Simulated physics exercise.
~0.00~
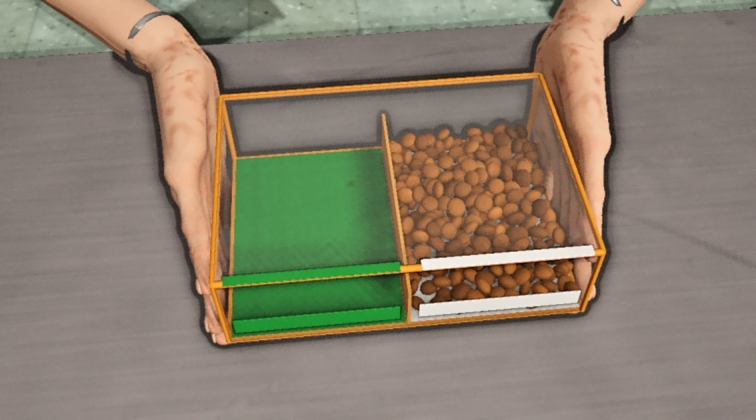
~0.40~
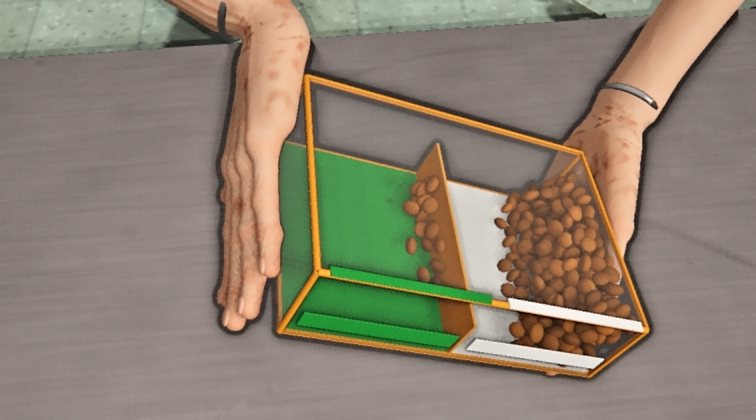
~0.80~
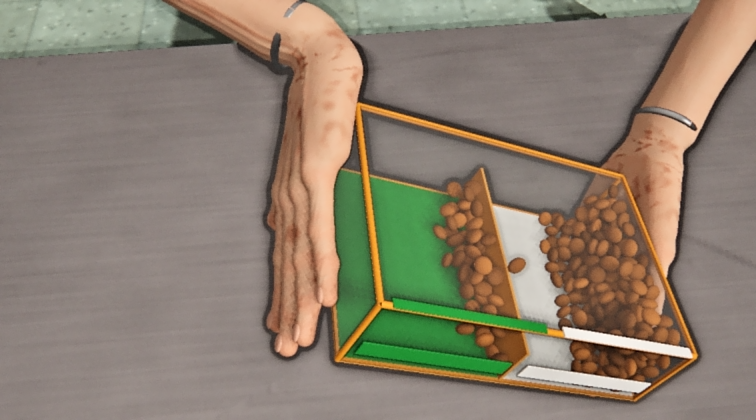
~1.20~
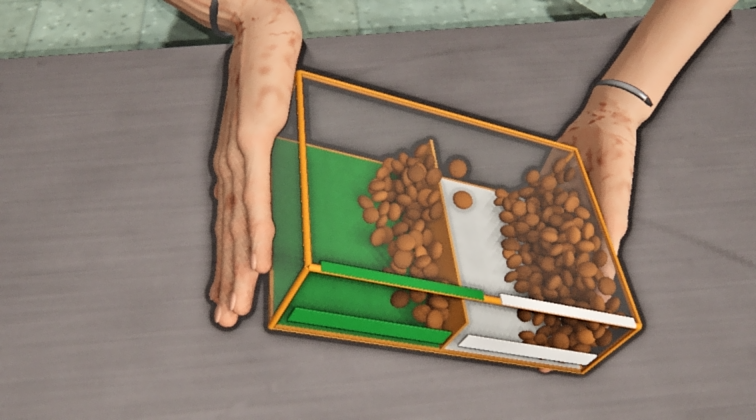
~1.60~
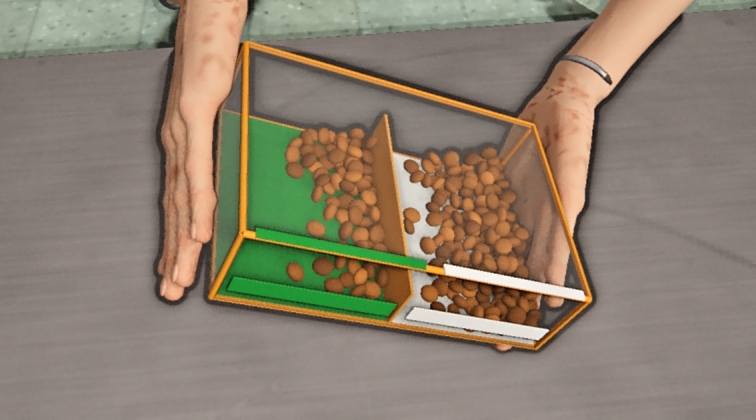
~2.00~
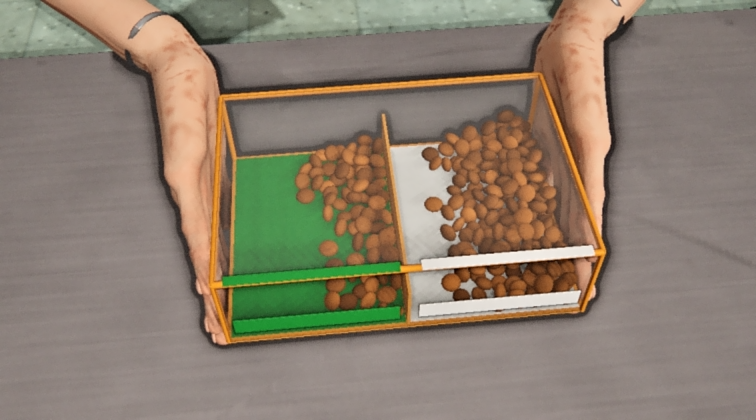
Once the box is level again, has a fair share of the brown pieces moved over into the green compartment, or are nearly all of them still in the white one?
A fair share has moved over into the green compartment. The white compartment still holds the larger part, so both end up well stocked.
